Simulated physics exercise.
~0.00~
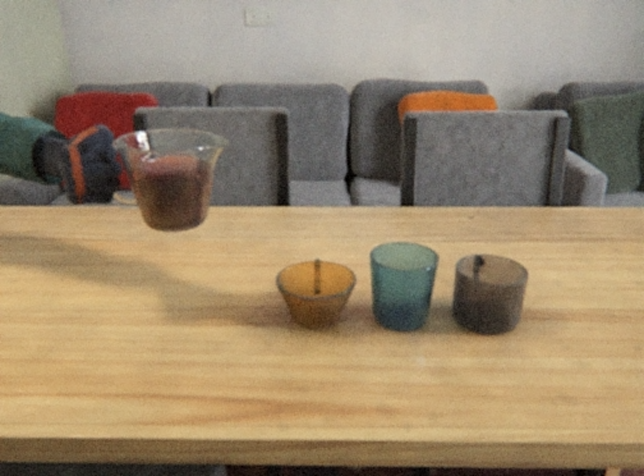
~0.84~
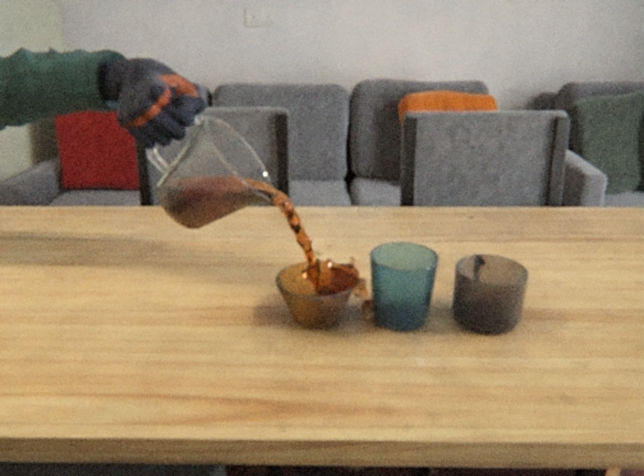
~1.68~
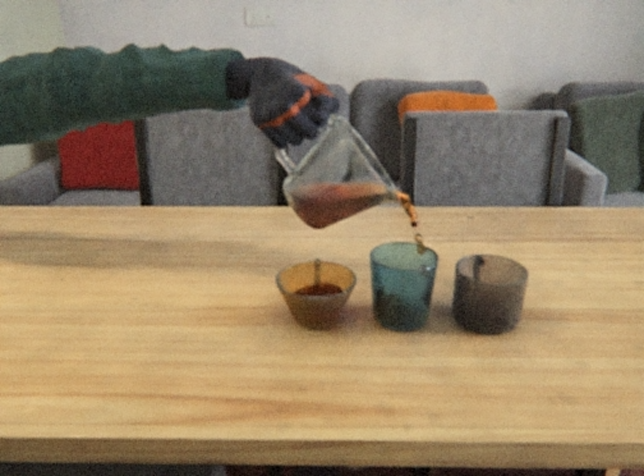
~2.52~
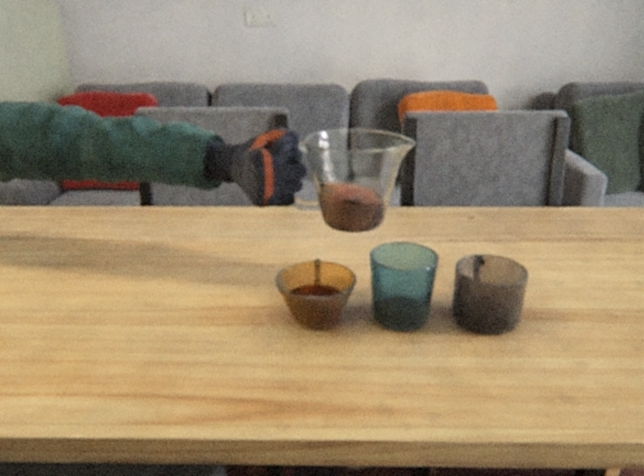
A gloved hand pouring tea from a clear jug into an amber cup, splashing some, then a blue glass, before levelling the jug.
